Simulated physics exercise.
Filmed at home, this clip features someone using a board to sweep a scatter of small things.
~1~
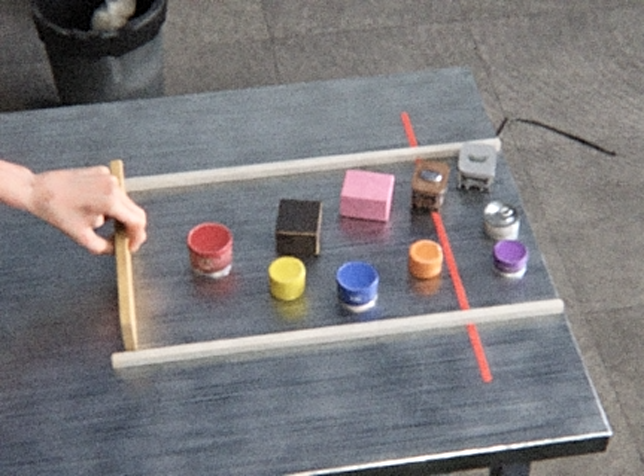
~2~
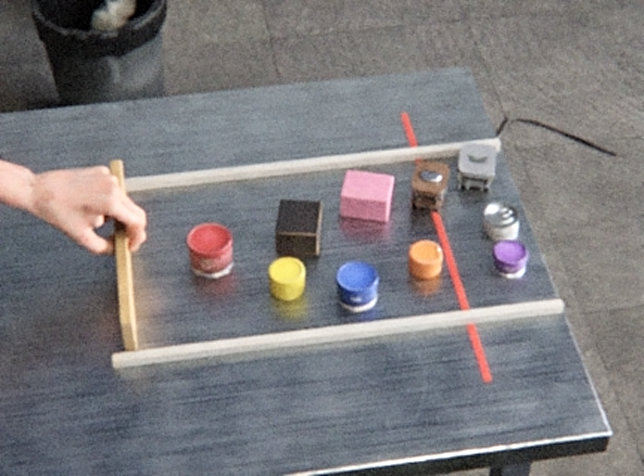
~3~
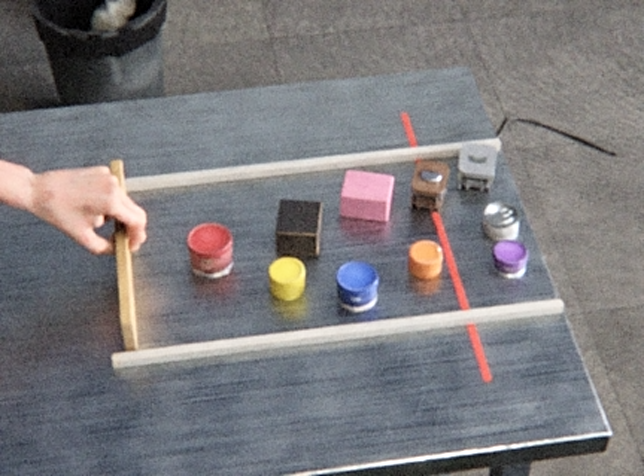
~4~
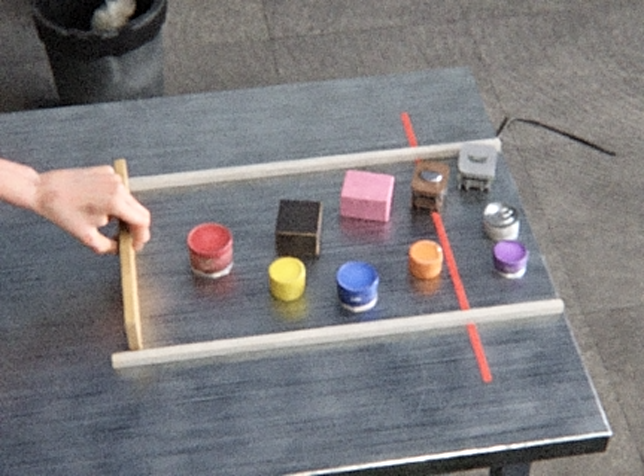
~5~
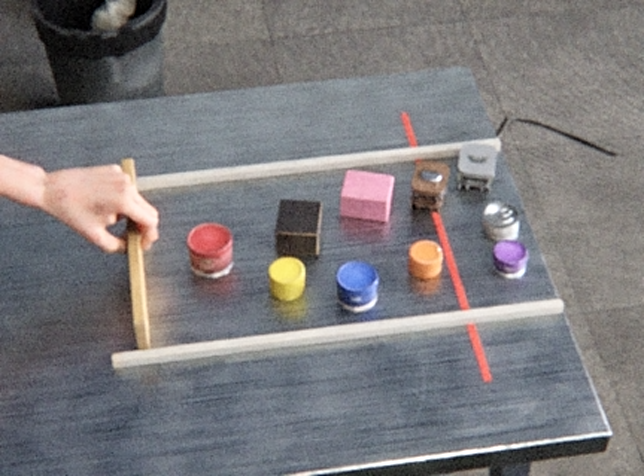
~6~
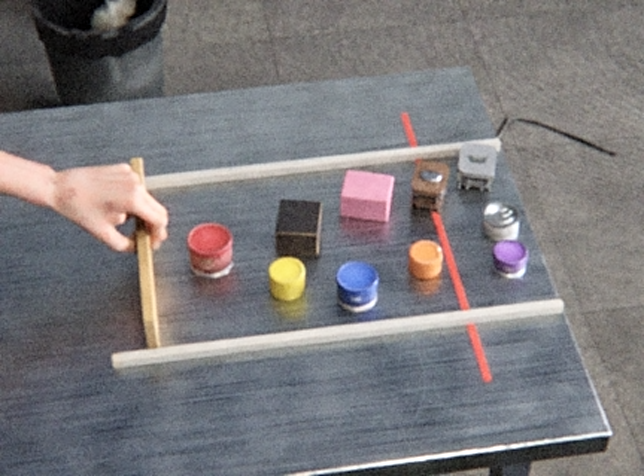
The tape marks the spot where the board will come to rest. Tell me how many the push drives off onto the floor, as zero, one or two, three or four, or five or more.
The number of pieces cleared off the edge is going to be one or two exactly.
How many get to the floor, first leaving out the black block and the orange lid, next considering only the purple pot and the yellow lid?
It would be 1 and 1.
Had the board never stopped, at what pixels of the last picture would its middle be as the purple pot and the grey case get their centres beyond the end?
Near (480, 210) in the first case, near (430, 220) in the other.
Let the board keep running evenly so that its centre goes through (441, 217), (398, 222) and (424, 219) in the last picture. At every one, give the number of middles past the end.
Going through the three places, I get 1, 0 and 0.
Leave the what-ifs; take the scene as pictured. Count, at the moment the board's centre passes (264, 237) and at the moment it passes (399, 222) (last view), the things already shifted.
The first number is 3, the next one 8.
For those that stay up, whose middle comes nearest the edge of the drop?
The answer: The purple pot.
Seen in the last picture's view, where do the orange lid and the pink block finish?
The first comes to rest at (497, 247), and the second at (448, 168).
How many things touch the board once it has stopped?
5 in contact.
Early on, none off yet; white pot at rest near (501, 221); purple pot at rest near (510, 258); grey case at rest near (477, 168).
Finally, the number that fall off is one or two; lost, grey case.
